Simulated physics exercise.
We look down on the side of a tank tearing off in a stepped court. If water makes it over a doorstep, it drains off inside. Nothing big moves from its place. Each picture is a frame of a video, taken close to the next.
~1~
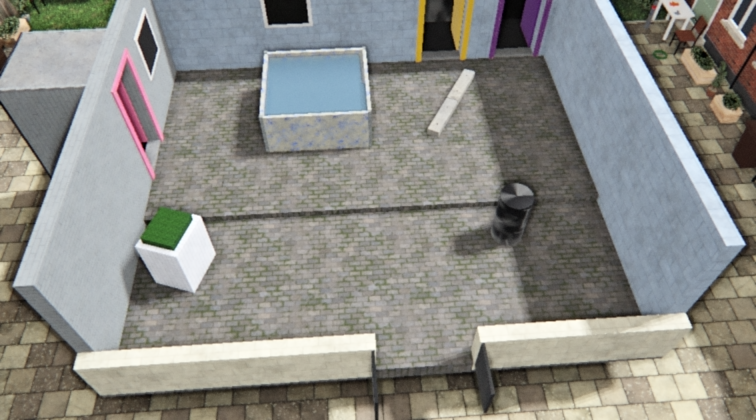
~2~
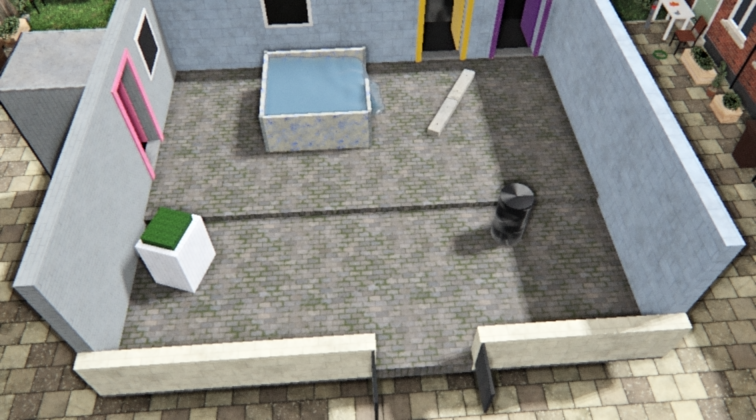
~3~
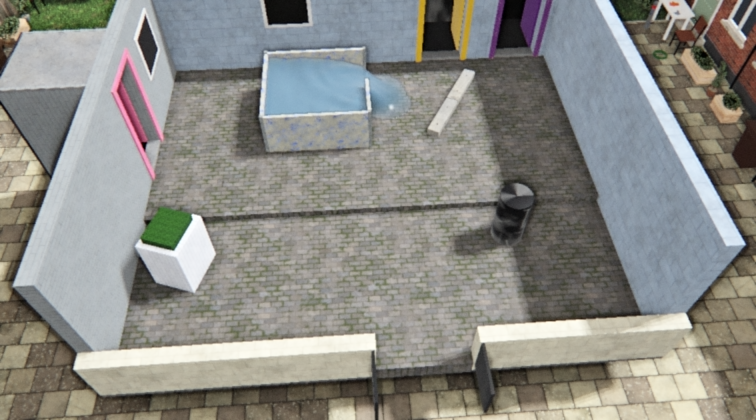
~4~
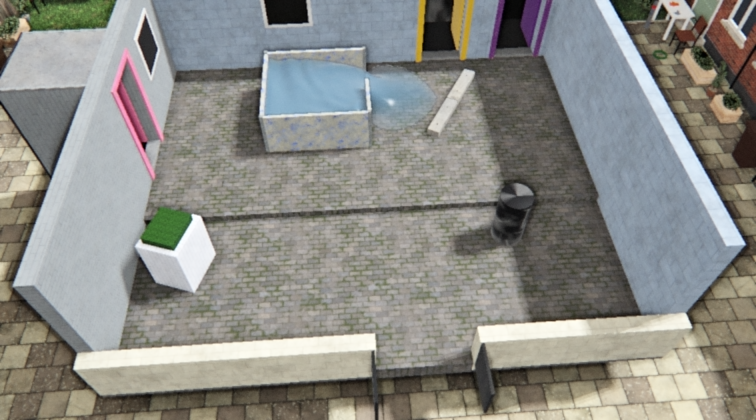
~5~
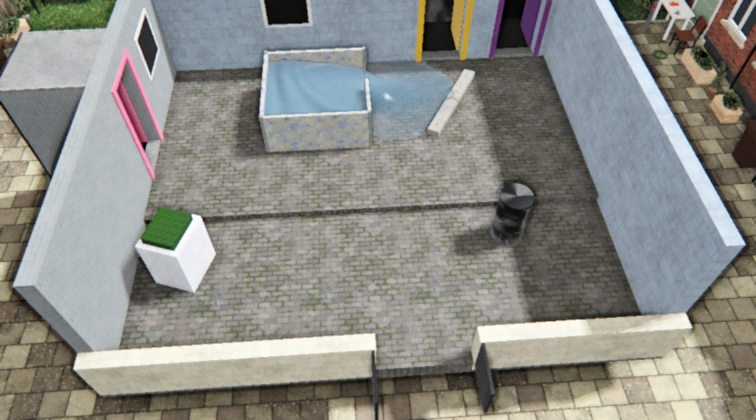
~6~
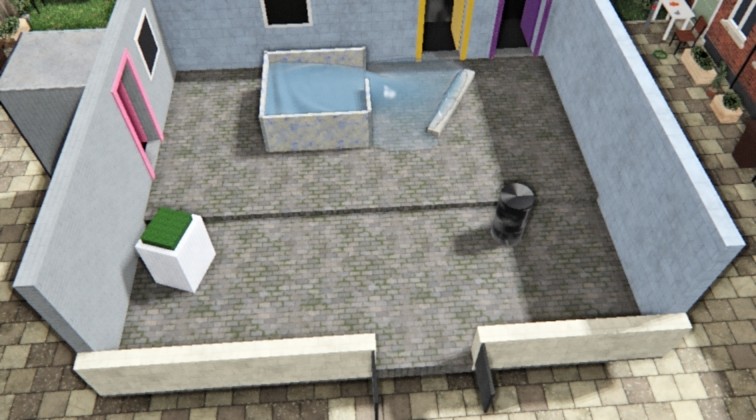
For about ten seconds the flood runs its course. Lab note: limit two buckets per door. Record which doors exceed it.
Record: Purple door over limit; yellow door over limit; pink door under limit.
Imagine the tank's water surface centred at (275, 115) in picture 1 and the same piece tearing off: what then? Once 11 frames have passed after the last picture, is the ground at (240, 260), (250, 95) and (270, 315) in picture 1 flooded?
Point by point: Still bare; still bare; still bare.
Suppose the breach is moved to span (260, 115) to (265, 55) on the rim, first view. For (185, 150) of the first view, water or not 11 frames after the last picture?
Spot status: Drenched.
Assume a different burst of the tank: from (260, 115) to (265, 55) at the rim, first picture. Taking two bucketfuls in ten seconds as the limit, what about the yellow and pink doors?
Well, yellow stays beneath it and pink gets past it.
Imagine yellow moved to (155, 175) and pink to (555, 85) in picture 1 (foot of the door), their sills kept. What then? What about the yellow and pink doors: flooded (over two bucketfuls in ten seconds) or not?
So the yellow one ends up below and the pink one ends up above.
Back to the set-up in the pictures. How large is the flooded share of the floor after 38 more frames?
Roughly 60 per cent.
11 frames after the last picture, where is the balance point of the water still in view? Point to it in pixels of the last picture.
Close to (389, 104).
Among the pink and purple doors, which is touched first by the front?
It would be the door marked purple.
A moment on, water covers 15 % of the floor; the purple door wet at the sill, nothing in, the yellow door under two buckets in, the pink door not reached.
Next, water covers 25 % of the floor; the purple door under two buckets in, the yellow door over two buckets in, the pink door not reached.
Then, water covers 35 % of the floor; the purple door over two buckets in, the yellow door far over two buckets in, the pink door not reached.
Later, water covers 60 % of the floor; the purple door far over two buckets in, the yellow door far over two buckets in, the pink door not reached.
In the end, water covers 80 % of the floor; the purple door far over two buckets in, the yellow door far over two buckets in, the pink door not reached.
